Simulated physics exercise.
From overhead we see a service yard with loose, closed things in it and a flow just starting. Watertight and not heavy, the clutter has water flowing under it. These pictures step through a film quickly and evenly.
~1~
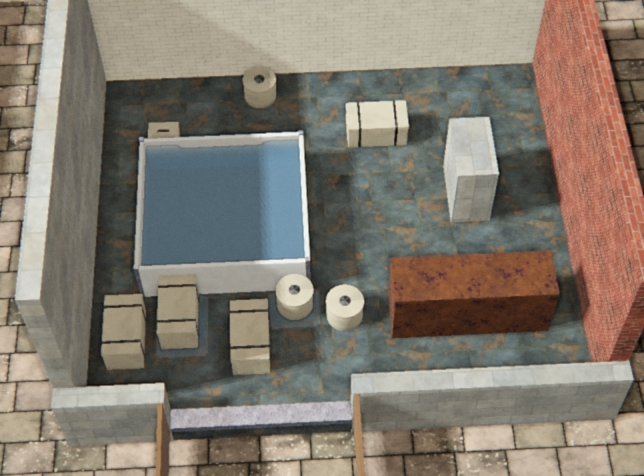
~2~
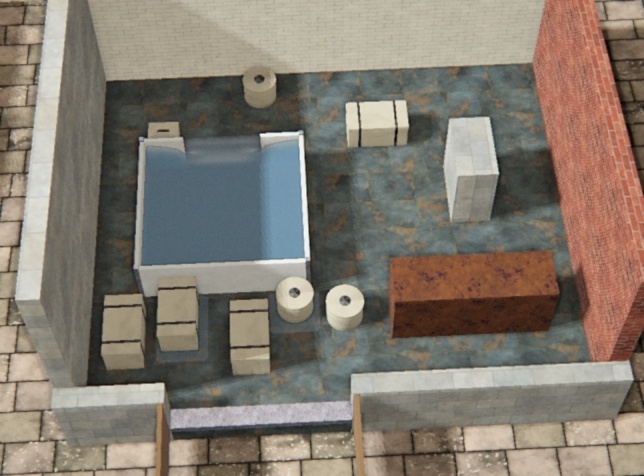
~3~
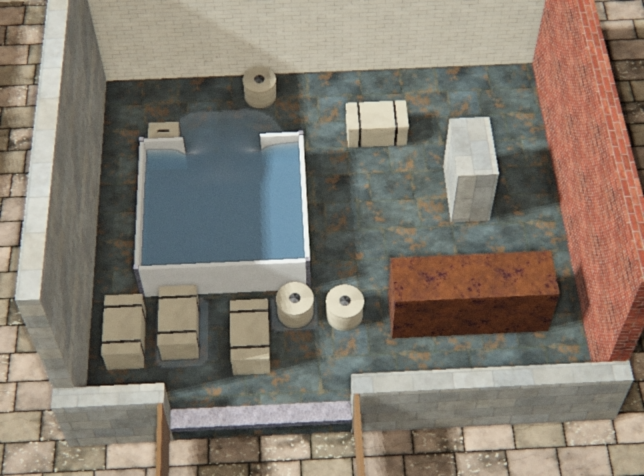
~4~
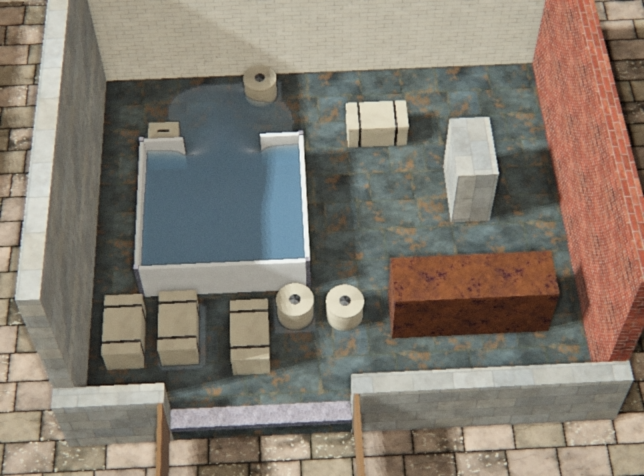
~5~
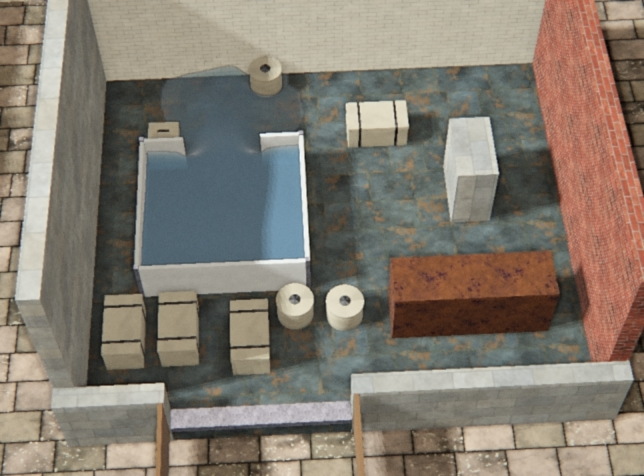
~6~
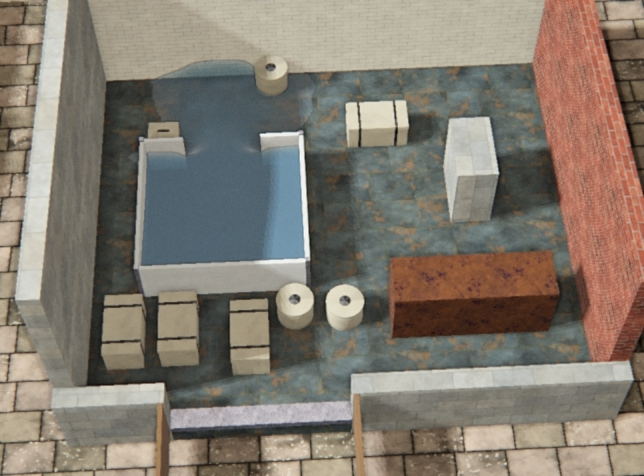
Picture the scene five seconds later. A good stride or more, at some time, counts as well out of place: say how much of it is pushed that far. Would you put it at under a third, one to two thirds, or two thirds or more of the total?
Share: A third up to two thirds.
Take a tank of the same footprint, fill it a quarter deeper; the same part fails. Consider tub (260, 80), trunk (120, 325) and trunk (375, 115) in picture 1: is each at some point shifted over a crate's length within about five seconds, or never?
Beyond that, then beyond that, then beyond that.
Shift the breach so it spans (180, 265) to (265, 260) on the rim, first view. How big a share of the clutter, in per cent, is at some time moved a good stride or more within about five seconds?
Estimate: Close to 40 in a hundred.
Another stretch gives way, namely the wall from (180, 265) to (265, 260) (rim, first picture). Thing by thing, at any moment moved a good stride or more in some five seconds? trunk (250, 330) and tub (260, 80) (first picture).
The first one went the full length, while the second didn't get there.
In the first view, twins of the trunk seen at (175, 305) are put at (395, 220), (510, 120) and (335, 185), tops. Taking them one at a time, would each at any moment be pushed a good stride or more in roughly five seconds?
Stays put, shoved clear, stays put.
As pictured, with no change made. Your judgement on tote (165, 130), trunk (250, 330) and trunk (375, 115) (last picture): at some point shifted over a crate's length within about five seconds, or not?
Object by object as listed: Falls short, falls short and travels that far.
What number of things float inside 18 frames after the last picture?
That makes 2.
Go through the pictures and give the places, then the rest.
The first frame shows a tub at (259, 79), on the bottom; a trunk at (177, 303), on the bottom; 0 of 8 have shifted.
The second frame shows a tub at (259, 79), on the bottom; a trunk at (177, 306) rests on the ground, close to its start; 0 of 8 have shifted.
The third frame shows a tub at (259, 79) rests on the ground; a trunk at (177, 314), on the bottom, close to its start; 2 of 8 have shifted.
The fourth frame shows a tub at (260, 78), on the bottom; a trunk at (177, 319), on the bottom, close to its start; 2 of 8 have shifted.
The fifth frame shows a tub at (265, 68), on the bottom, close to its start; a trunk at (177, 320), on the bottom, close to its start; 3 of 8 have shifted.
The sixth frame shows a tub at (271, 67), afloat, close to its start; a trunk at (177, 320) rests on the ground, close to its start; 3 of 8 have shifted.
A moment on, 1 of 8 are well off their spots; 1 afloat.
Next, 1 of 8 are well off their spots; 0 afloat.
Later, 3 of 8 are well off their spots; 2 afloat.
In the end, 3 of 8 are well off their spots, and 3 have been at some point; 2 afloat.
